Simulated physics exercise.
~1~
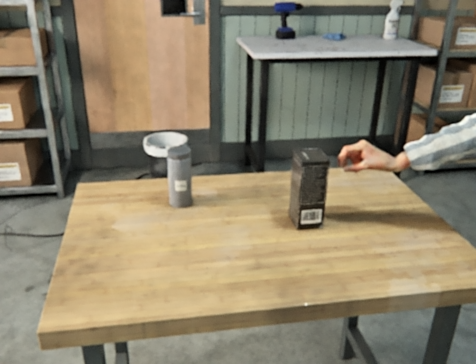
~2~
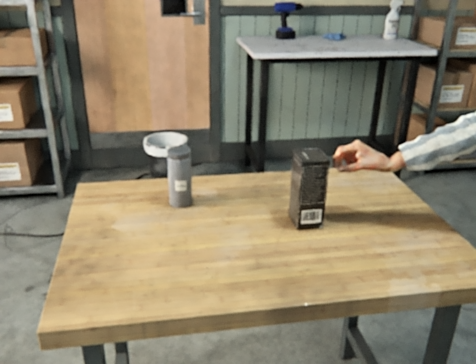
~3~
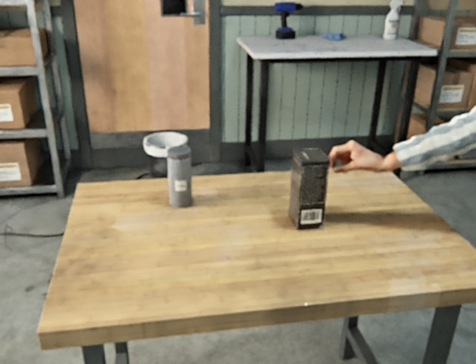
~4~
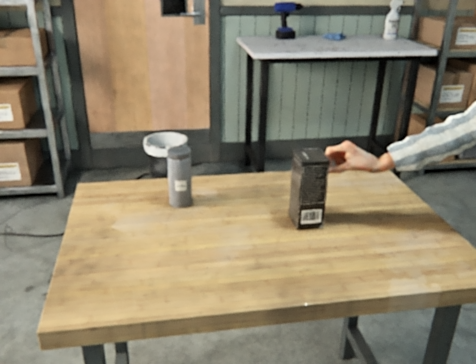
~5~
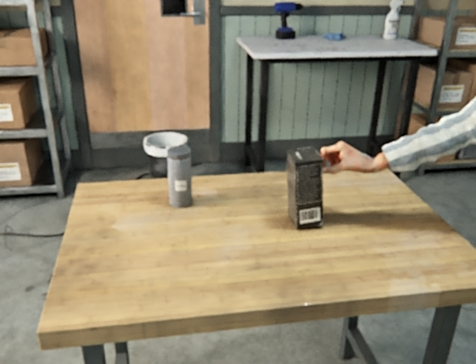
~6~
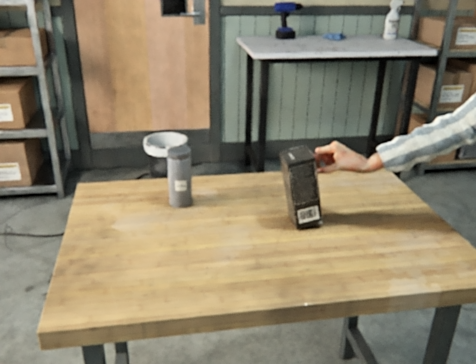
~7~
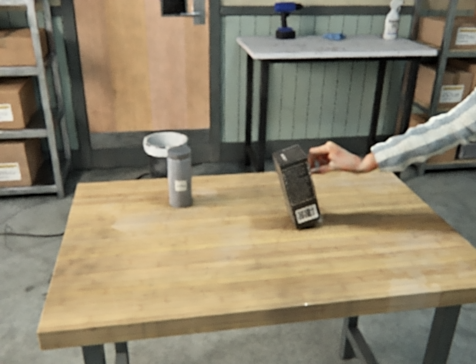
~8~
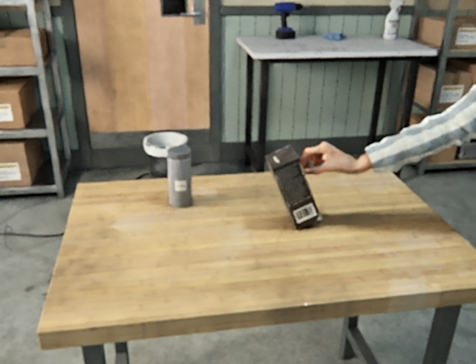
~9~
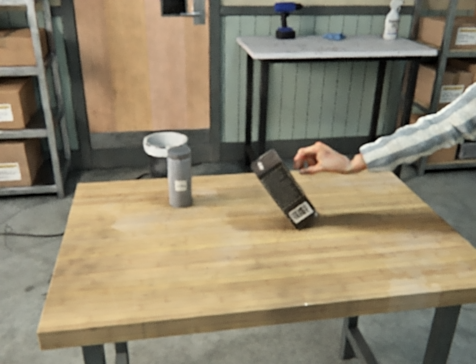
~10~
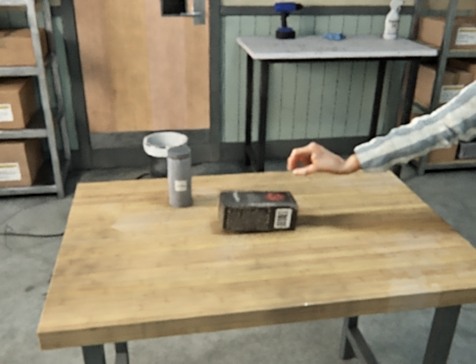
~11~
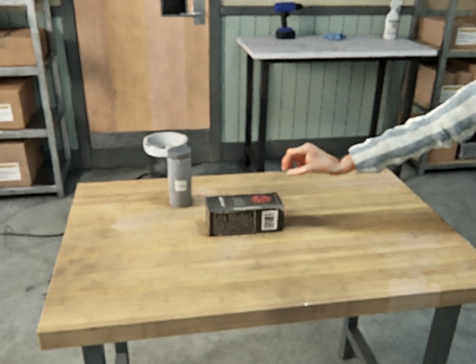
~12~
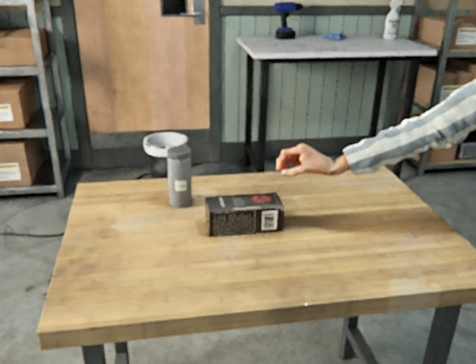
A black carton stands upright right of centre on a light wooden table in a workshop, seen from the front and slightly above by a still camera. A grey jar stands to its left, with a white round object just behind it, and shelves of boxes and a bench fill the background. A hand in a striped sleeve reaches in from the right and pushes the carton's upper side. The carton leans left, tips further, and topples onto its side, sliding slightly left. It ends lying near the untouched jar, the hand hovering behind it.
